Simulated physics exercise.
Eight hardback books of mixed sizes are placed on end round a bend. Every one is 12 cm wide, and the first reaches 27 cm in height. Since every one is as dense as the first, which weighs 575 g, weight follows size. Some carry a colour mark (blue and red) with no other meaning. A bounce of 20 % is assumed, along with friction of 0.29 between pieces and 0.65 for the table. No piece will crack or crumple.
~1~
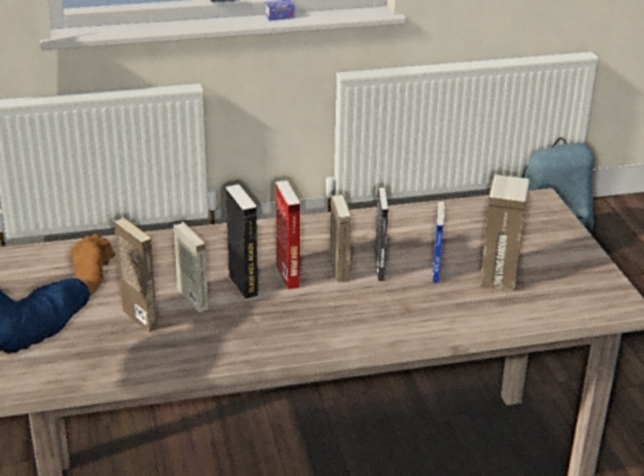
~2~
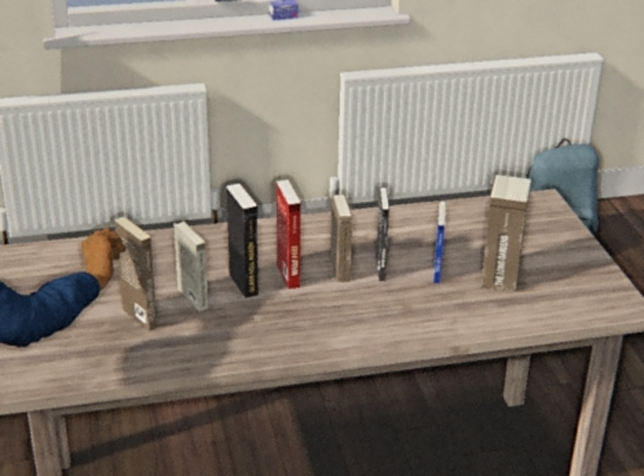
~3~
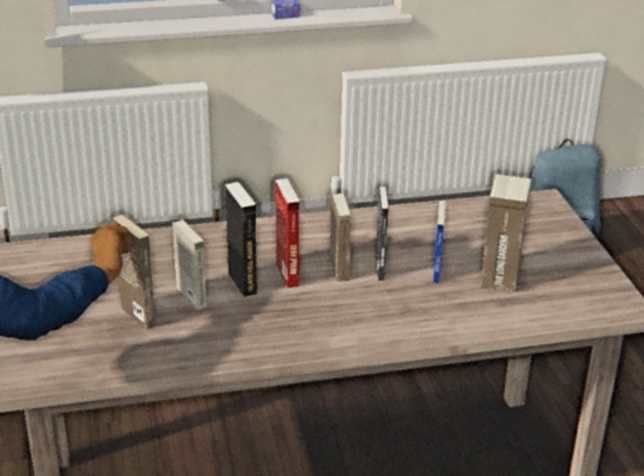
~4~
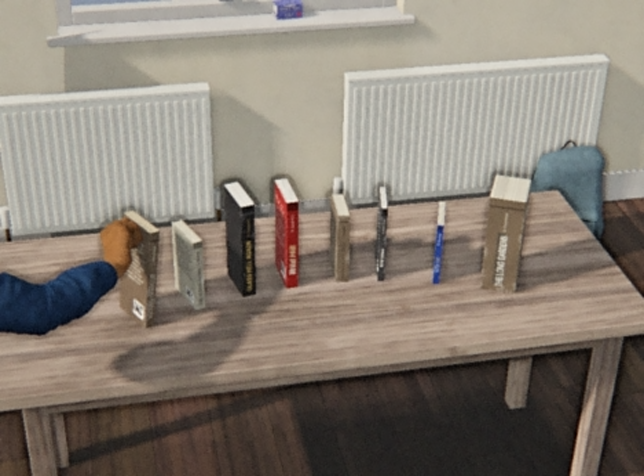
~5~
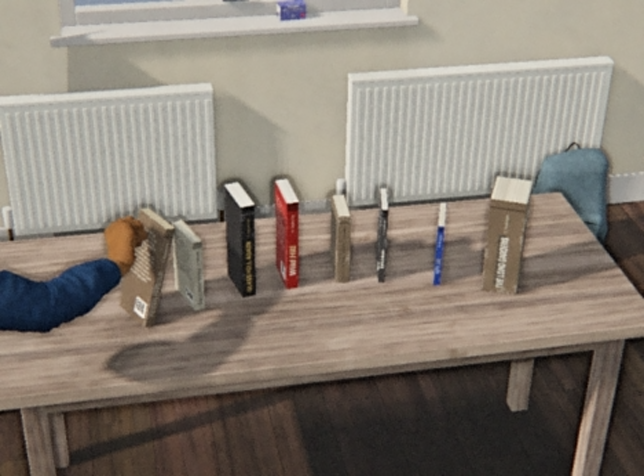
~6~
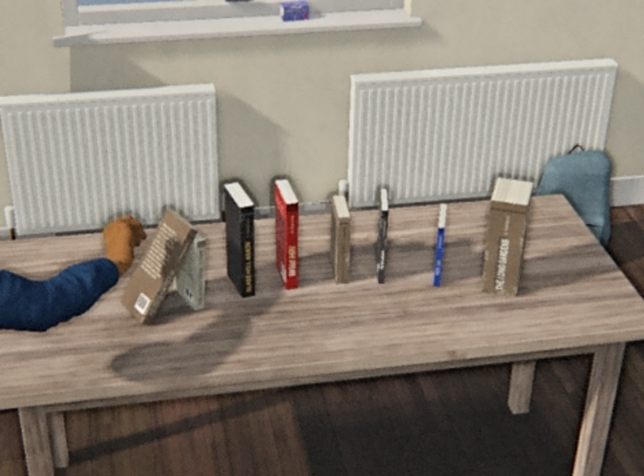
In the video, a hand in a blue sleeve moves right toward a curved row of upright books on a wooden table and pushes the leftmost one, which tilts right against the neighboring book while the others stay upright.
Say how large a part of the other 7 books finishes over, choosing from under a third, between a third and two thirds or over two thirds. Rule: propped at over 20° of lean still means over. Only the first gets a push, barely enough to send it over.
I would say upwards of two thirds.
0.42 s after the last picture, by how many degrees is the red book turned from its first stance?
Roughly 40°.
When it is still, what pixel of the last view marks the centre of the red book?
Near (335, 255).
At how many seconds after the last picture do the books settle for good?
1.0 s, roughly.
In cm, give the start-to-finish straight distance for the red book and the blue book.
Approx. distance from start in cm - red 20, blue 10.
Then, 0.18 s on from the sixth picture, 1 of the 7 other books over.
Then, 0.42 s on from the sixth picture, 3 of the 7 other books over; red book tipped 39°.
Then, 0.56 s on from the sixth picture, 6 of the 7 other books over; red book tipped 73°; blue book tipped 34°.
Finally, 6 of the 7 other books over; red book lying flat; blue book tipped 45°. That is 86 per cent. One left standing. Seen by the last camera, middles, red book near (335, 255), blue book near (467, 255).
